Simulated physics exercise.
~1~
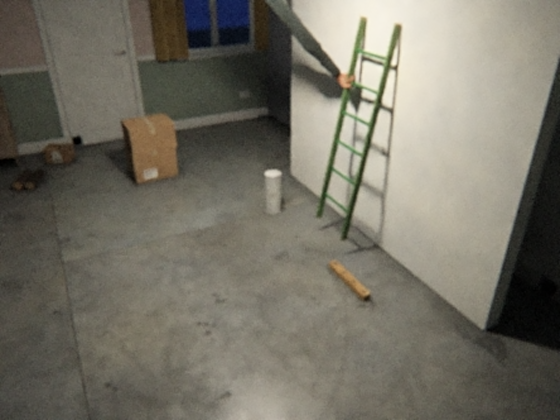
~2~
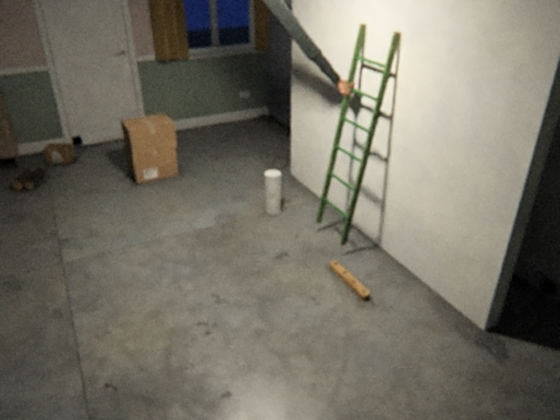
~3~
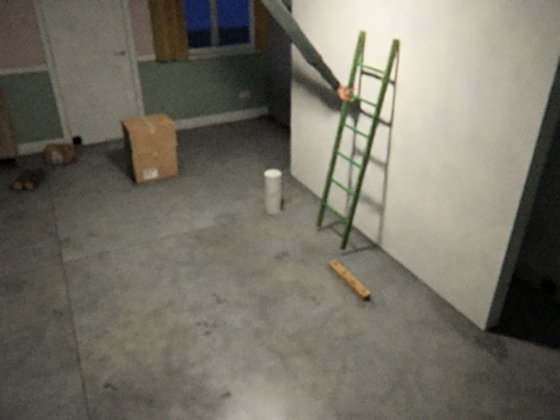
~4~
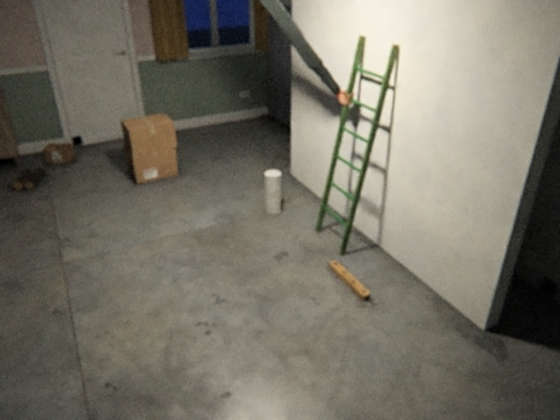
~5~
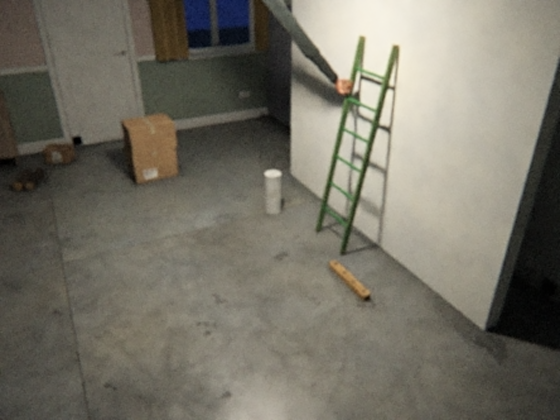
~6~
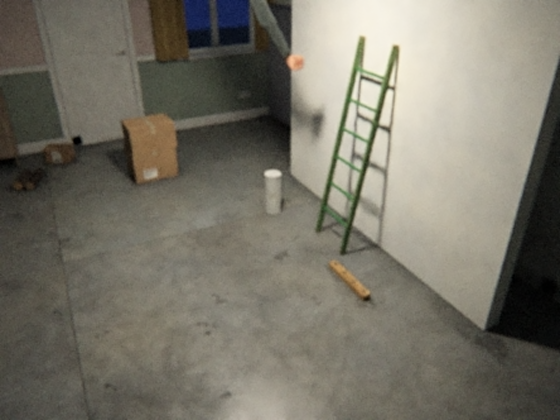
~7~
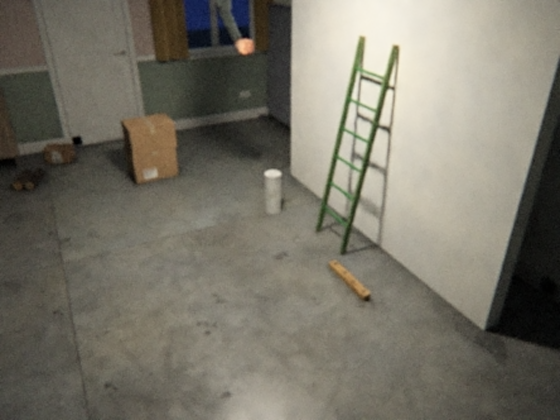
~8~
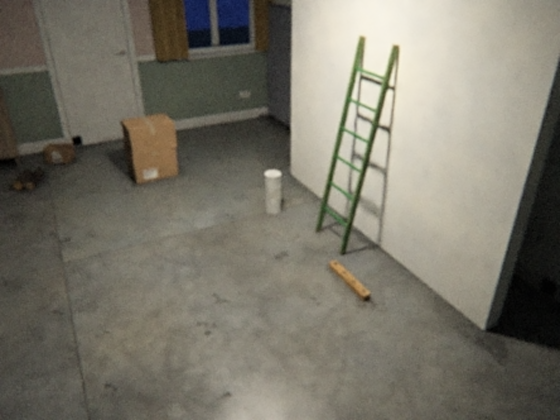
In a dim room with a bare, hard floor, a hand lowered a green ladder a little as it leaned against a white wall, then let go and drew back out of view, and the ladder stayed leaning there.
